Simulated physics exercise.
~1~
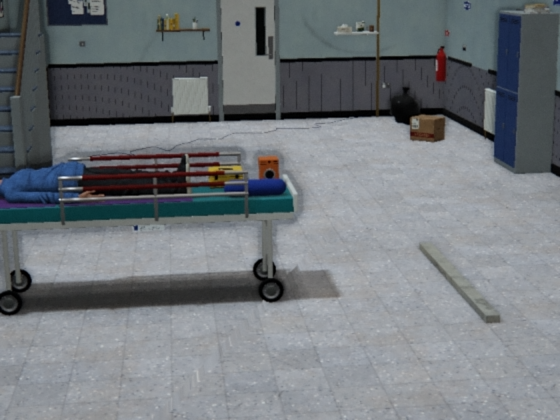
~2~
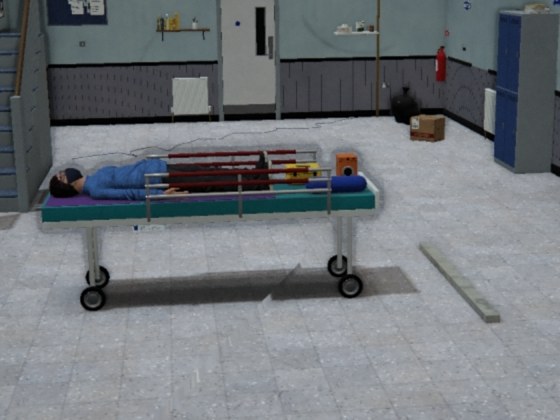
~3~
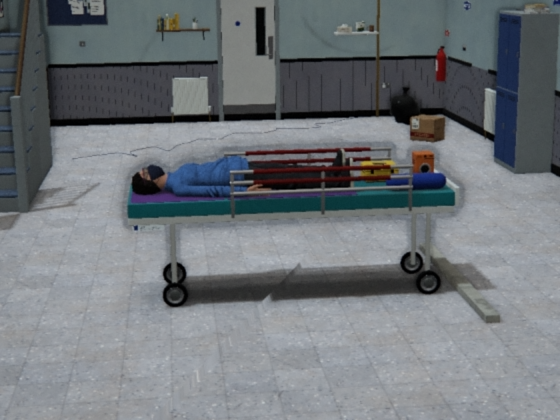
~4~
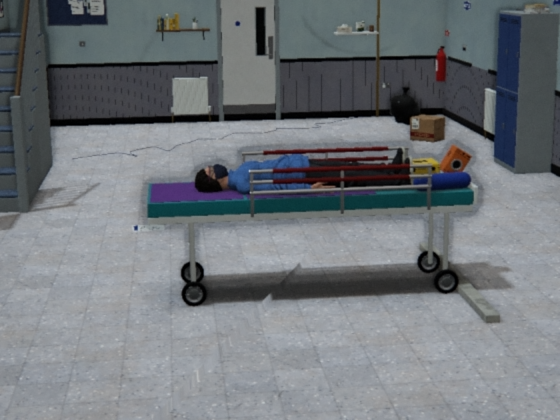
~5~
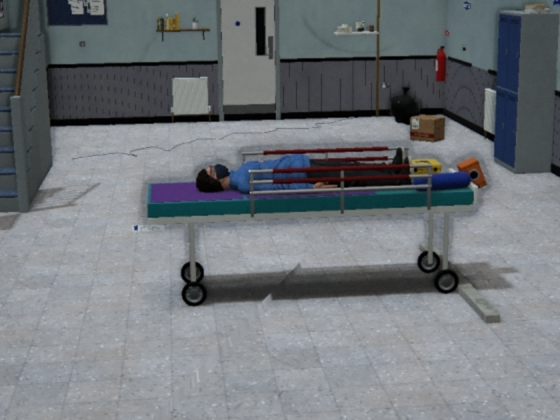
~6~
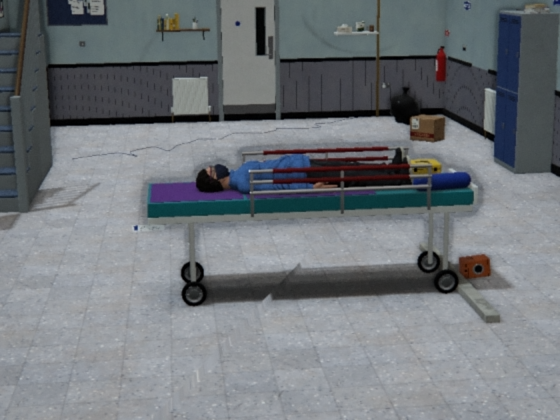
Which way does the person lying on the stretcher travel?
The person moves to the right, riding along with the stretcher and then sliding a little further along it as it stops.
